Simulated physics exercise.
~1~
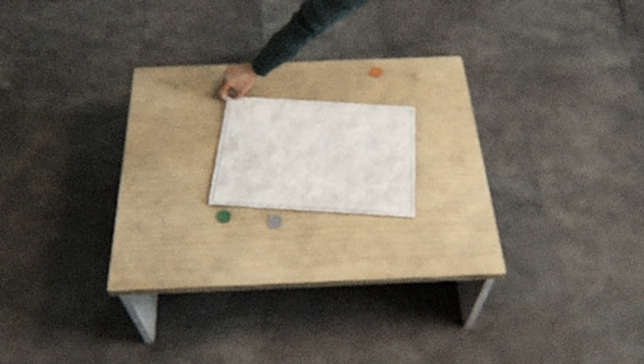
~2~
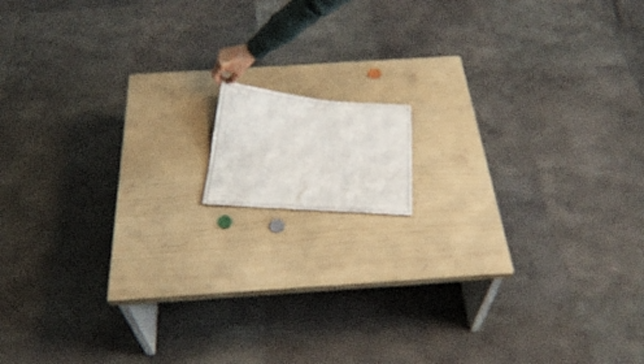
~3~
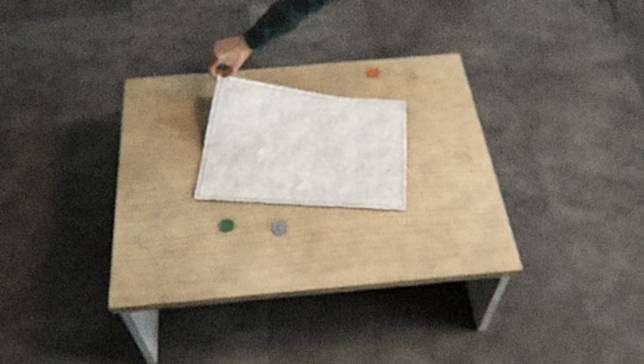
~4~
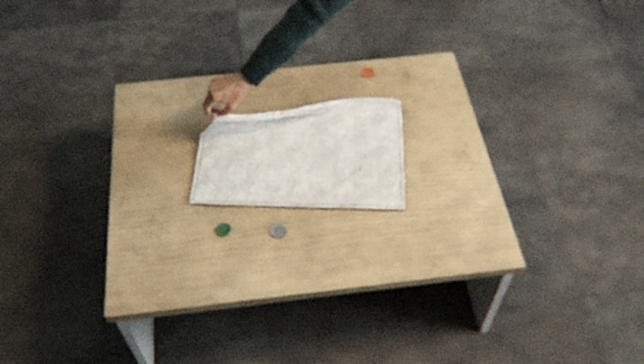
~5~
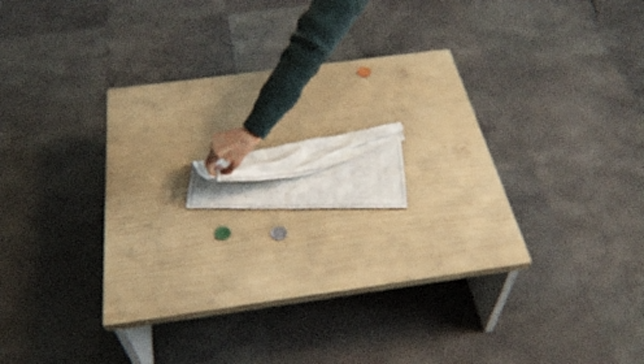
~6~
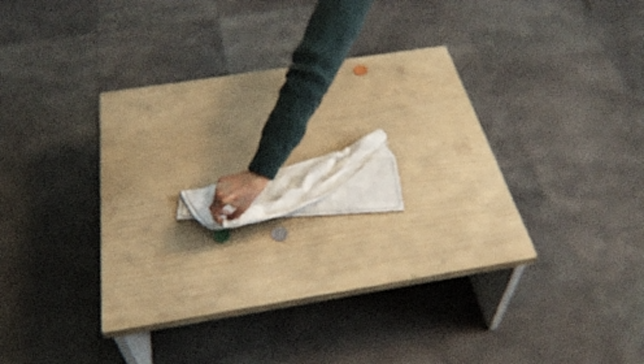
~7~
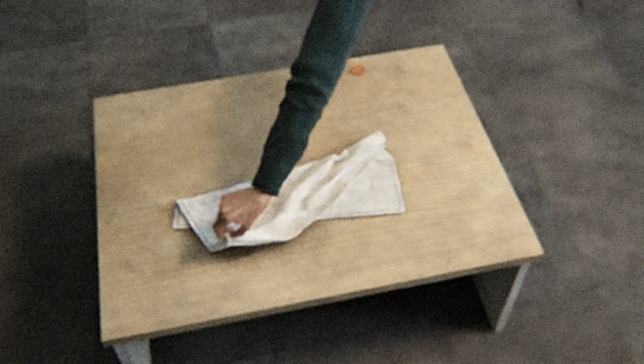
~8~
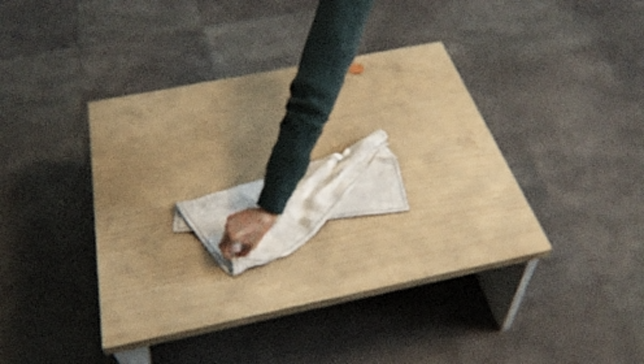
In this clip, a hand lifts the far left corner of a white napkin on a wooden desk and folds it toward the near side, laying it over a green cap and a grey disc, while an orange disc near the far edge stays uncovered.
